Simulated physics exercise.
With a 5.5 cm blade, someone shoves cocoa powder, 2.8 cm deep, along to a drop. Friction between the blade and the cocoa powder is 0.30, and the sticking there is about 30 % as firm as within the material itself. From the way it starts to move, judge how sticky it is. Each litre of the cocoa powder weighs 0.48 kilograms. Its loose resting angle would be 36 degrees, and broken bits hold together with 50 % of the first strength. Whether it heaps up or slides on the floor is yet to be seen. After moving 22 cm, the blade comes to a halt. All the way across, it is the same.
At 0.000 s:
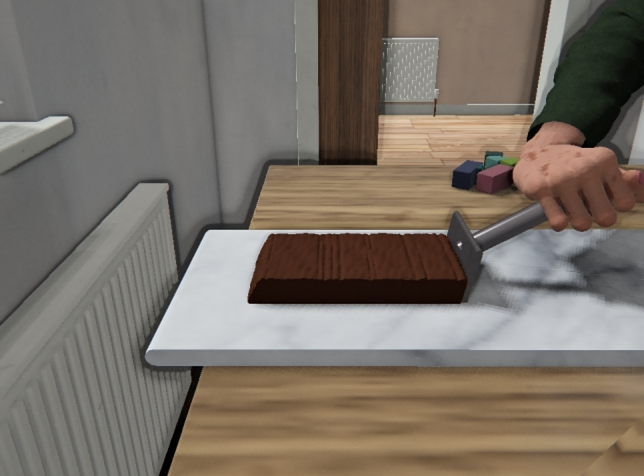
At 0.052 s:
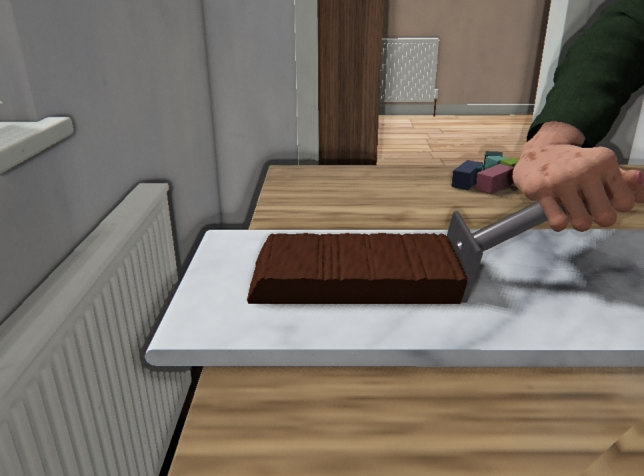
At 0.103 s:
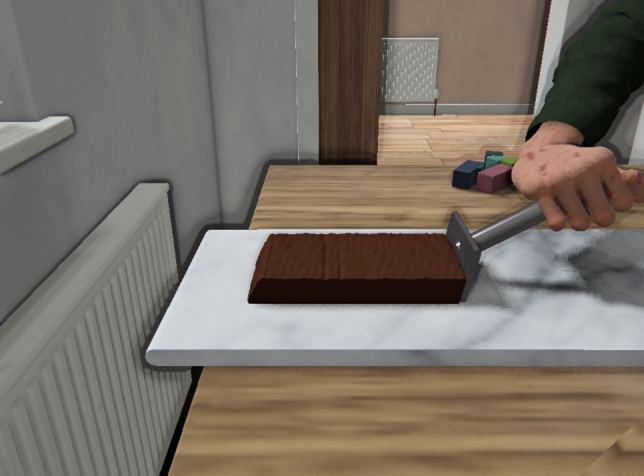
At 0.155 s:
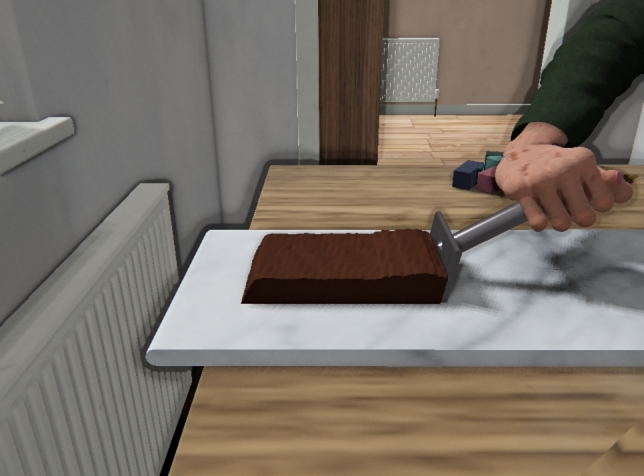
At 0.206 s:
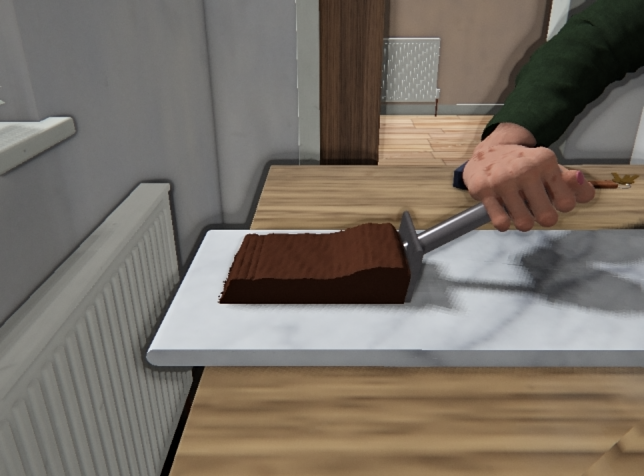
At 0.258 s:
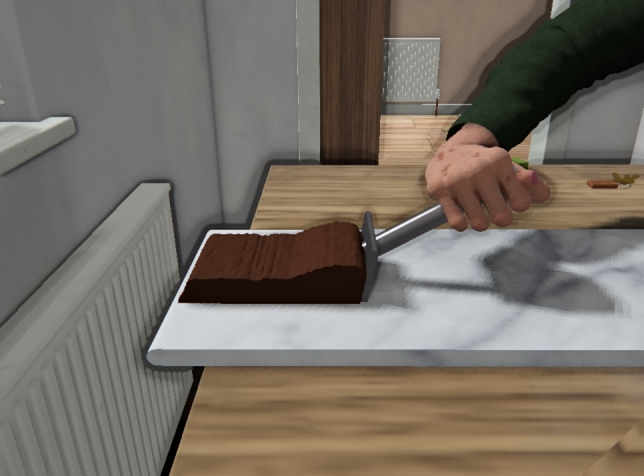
A hand in a dark green sleeve, reaching in from the right, grips a metal scraper against a flat, dark brown block of cocoa powder on a white marble slab, seen by a still camera facing a wooden table. Grey walls and a pale radiator stand at left, small coloured blocks behind. After staying motionless, the hand pushes the scraper left, sliding the powder leftward as it bunches higher near the blade.
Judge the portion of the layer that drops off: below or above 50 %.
Higher than 50 %.
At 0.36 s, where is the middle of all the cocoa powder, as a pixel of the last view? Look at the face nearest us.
Position: About (195, 292).
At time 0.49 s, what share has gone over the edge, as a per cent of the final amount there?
I'd say near 40 per cent.
After 0.36 s, 0 % has gone over the edge.
After 0.49 s, 37 % has gone over the edge.
After 0.61 s, 79 % has gone over the edge.
After 0.73 s, 96 % has gone over the edge.
After 0.93 s, 100 % has gone over the edge.
